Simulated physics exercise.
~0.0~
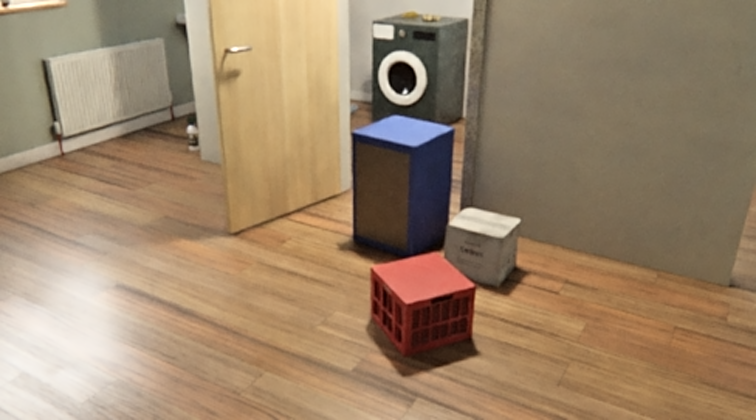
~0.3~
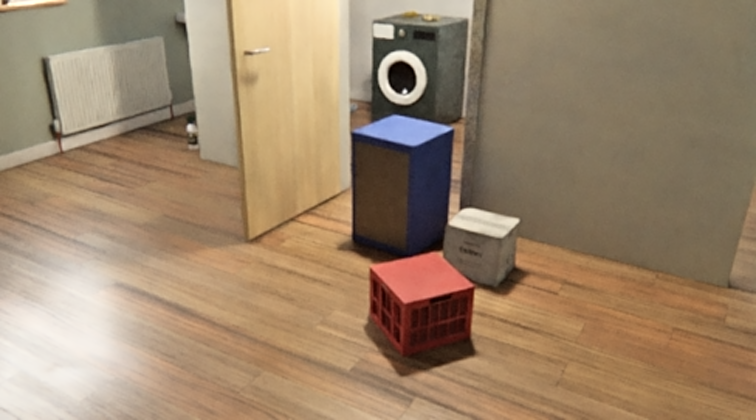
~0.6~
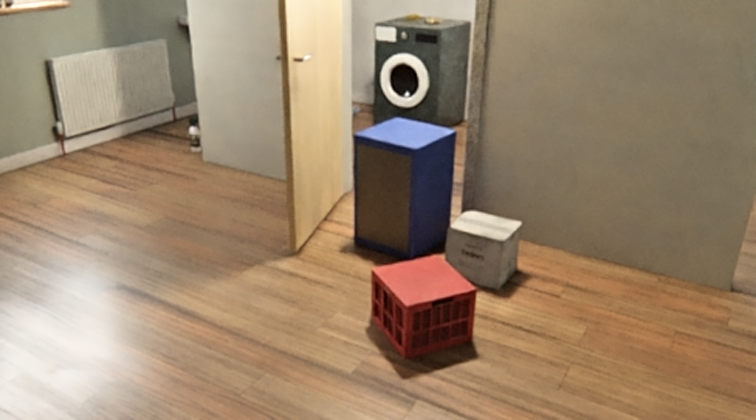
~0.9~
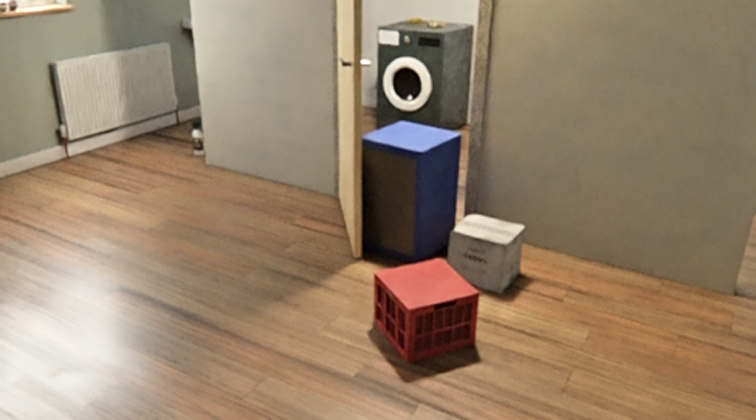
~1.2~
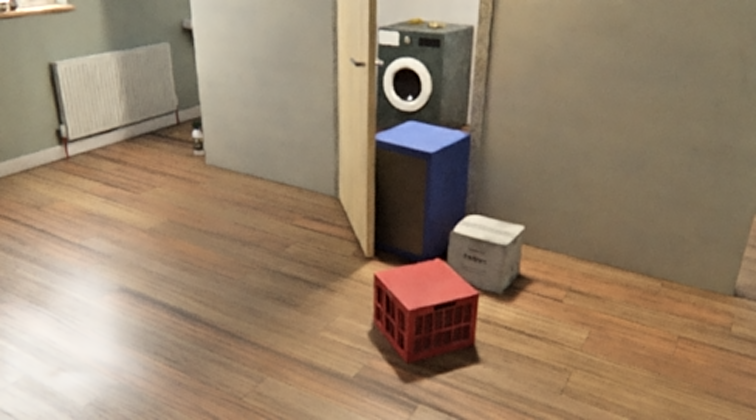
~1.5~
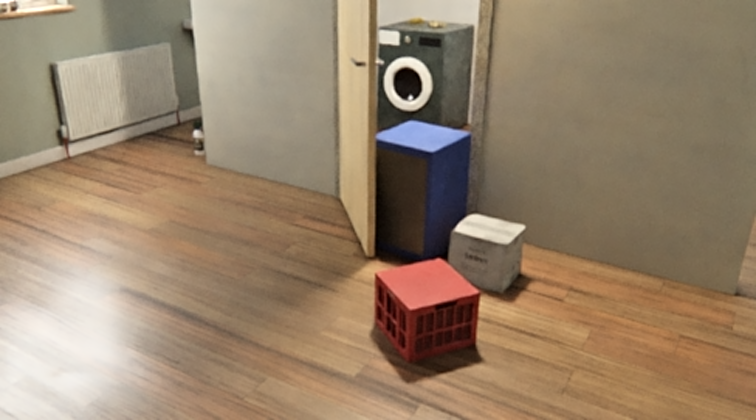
A wooden door swung toward its frame until it met a tall blue appliance standing in the doorway, nudged it slightly to the right and stopped, still partly open, while the red crate and white box nearby stayed where they were.
